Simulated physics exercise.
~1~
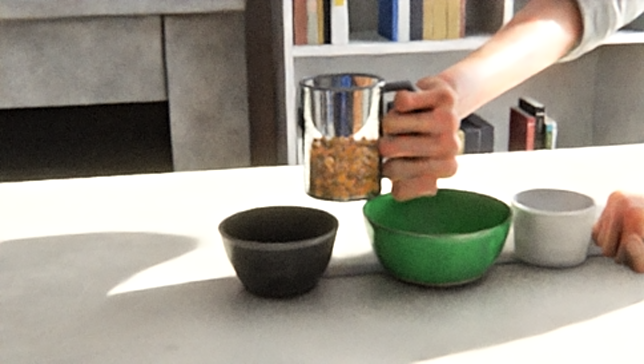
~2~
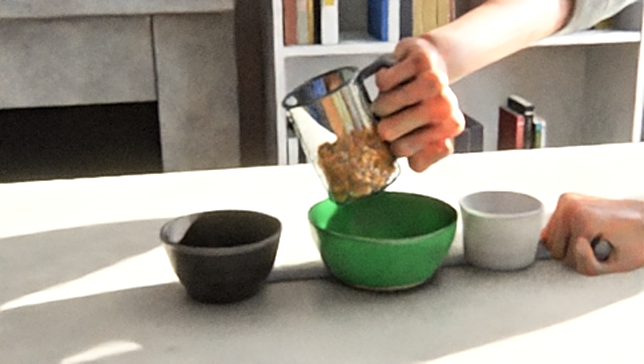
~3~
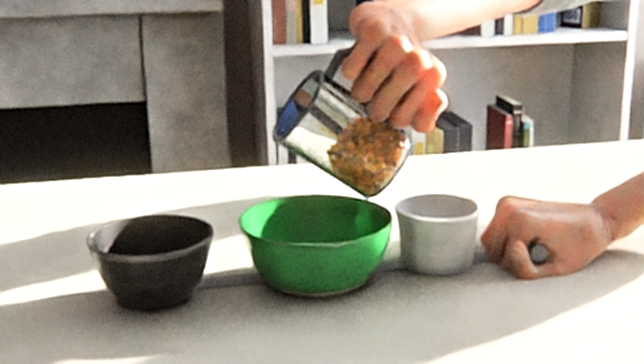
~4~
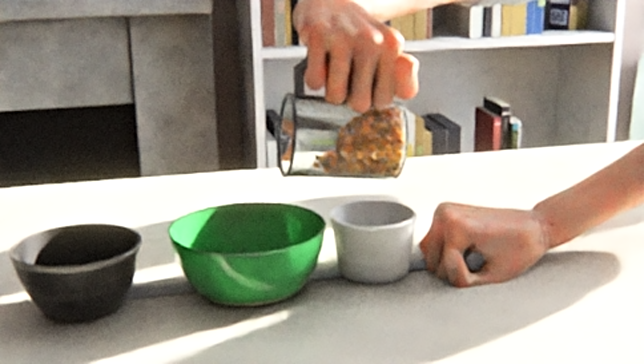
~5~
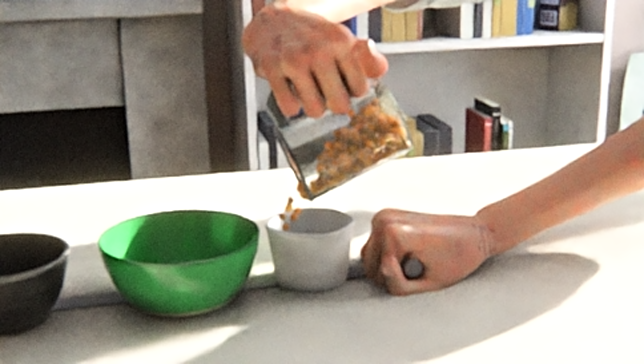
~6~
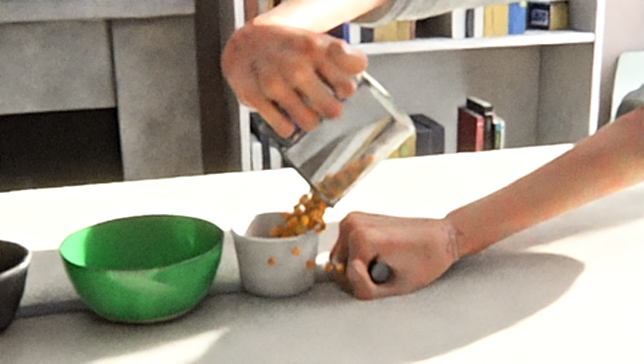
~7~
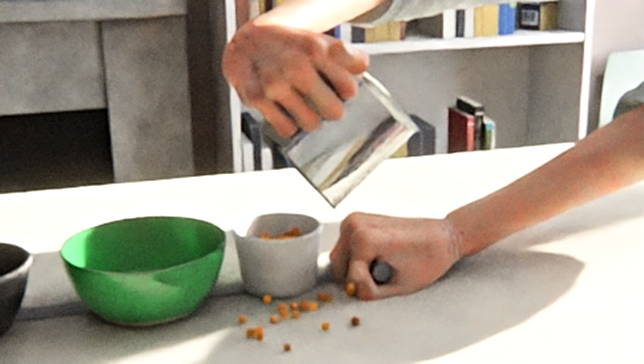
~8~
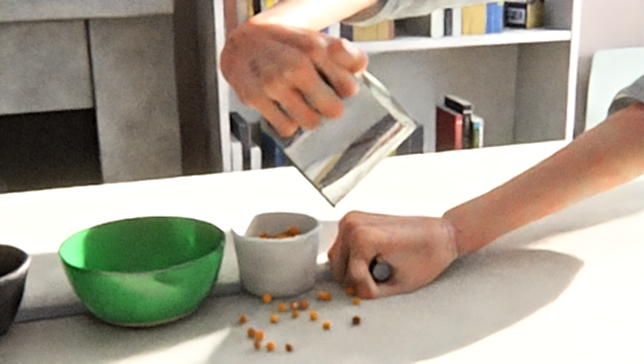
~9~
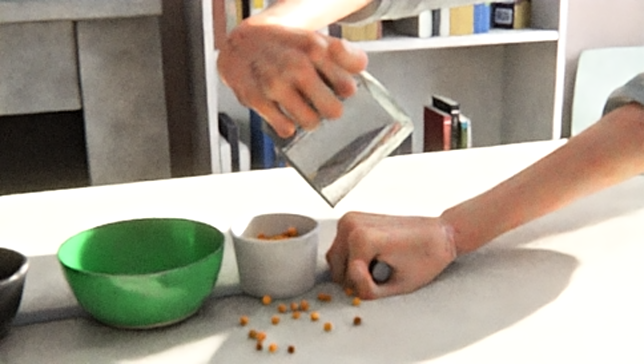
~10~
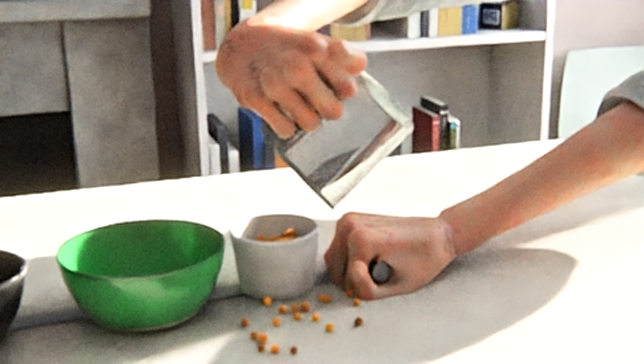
On a sunlit table, a hand tips corn kernels from a cup into a white dish as bowls slide left, spilling some.
